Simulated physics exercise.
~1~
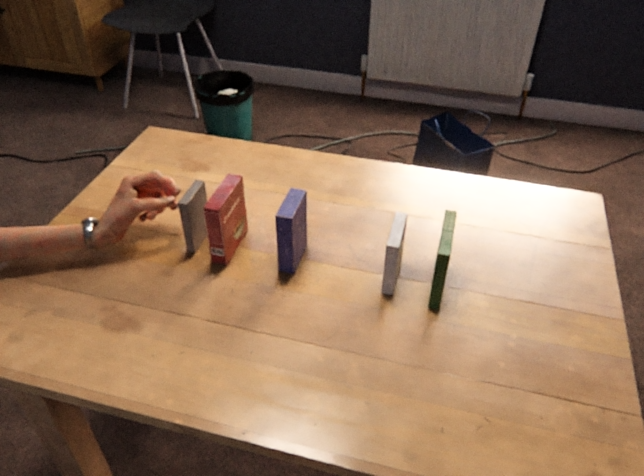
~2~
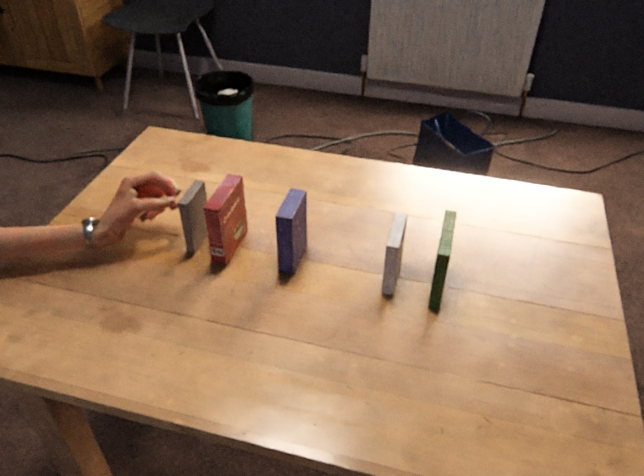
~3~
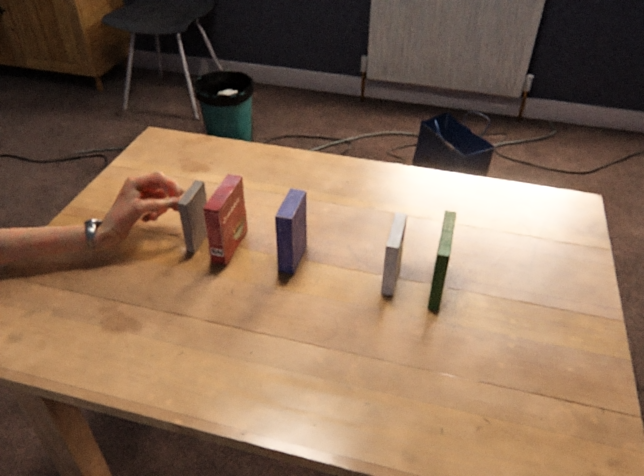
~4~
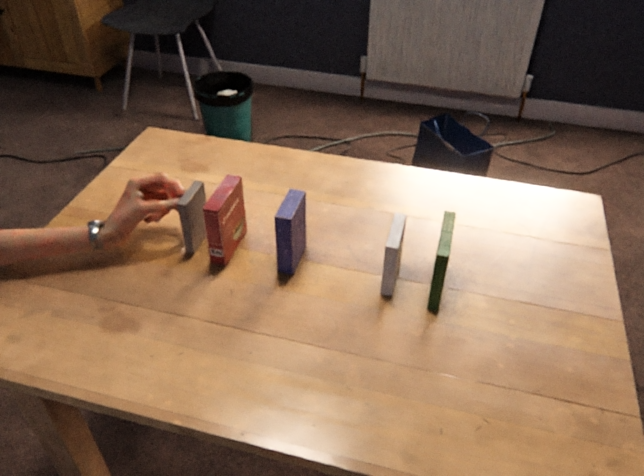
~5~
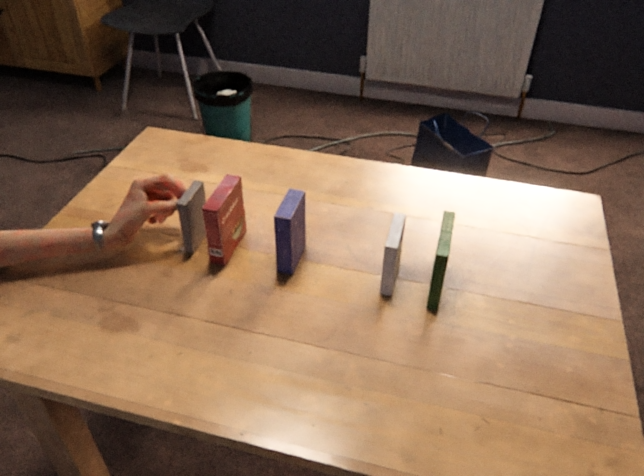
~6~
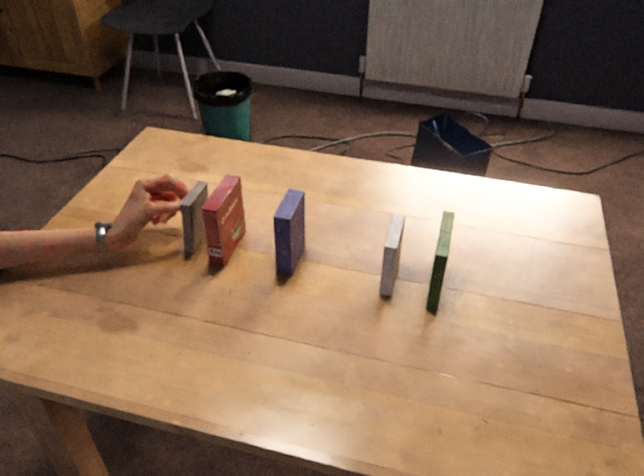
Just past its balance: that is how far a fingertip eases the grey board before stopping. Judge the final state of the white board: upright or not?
Yeah, it manages to hold on there.
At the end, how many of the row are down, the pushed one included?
Total count - 3.
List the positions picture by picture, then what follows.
In the first frame, white board (394, 253); blue board (292, 231).
In the second frame, blue board (292, 231); red packet (227, 219).
In the third frame, blue board (292, 231); red packet (227, 220).
In the fourth frame, blue board (291, 232); red packet (226, 220).
In the fifth frame, blue board (291, 232); red packet (225, 220).
In the sixth frame, grey board 5° over; white board (392, 254); blue board (290, 232).
Then, 0.90 s past the last view, grey board 40° over; red packet rocked 23° from its first pose.
Then, 1.20 s past the last view, grey board 64° over; red packet on its side; blue board rocked 67° from its first pose.
Then, 1.50 s past the last view, grey board 67° over; blue board on its side; red packet on its side.
Finally, down or leaning hard on the table, blue board and red packet; white board still in place. Final places as the last picture's camera would see them, white board near (392, 254).
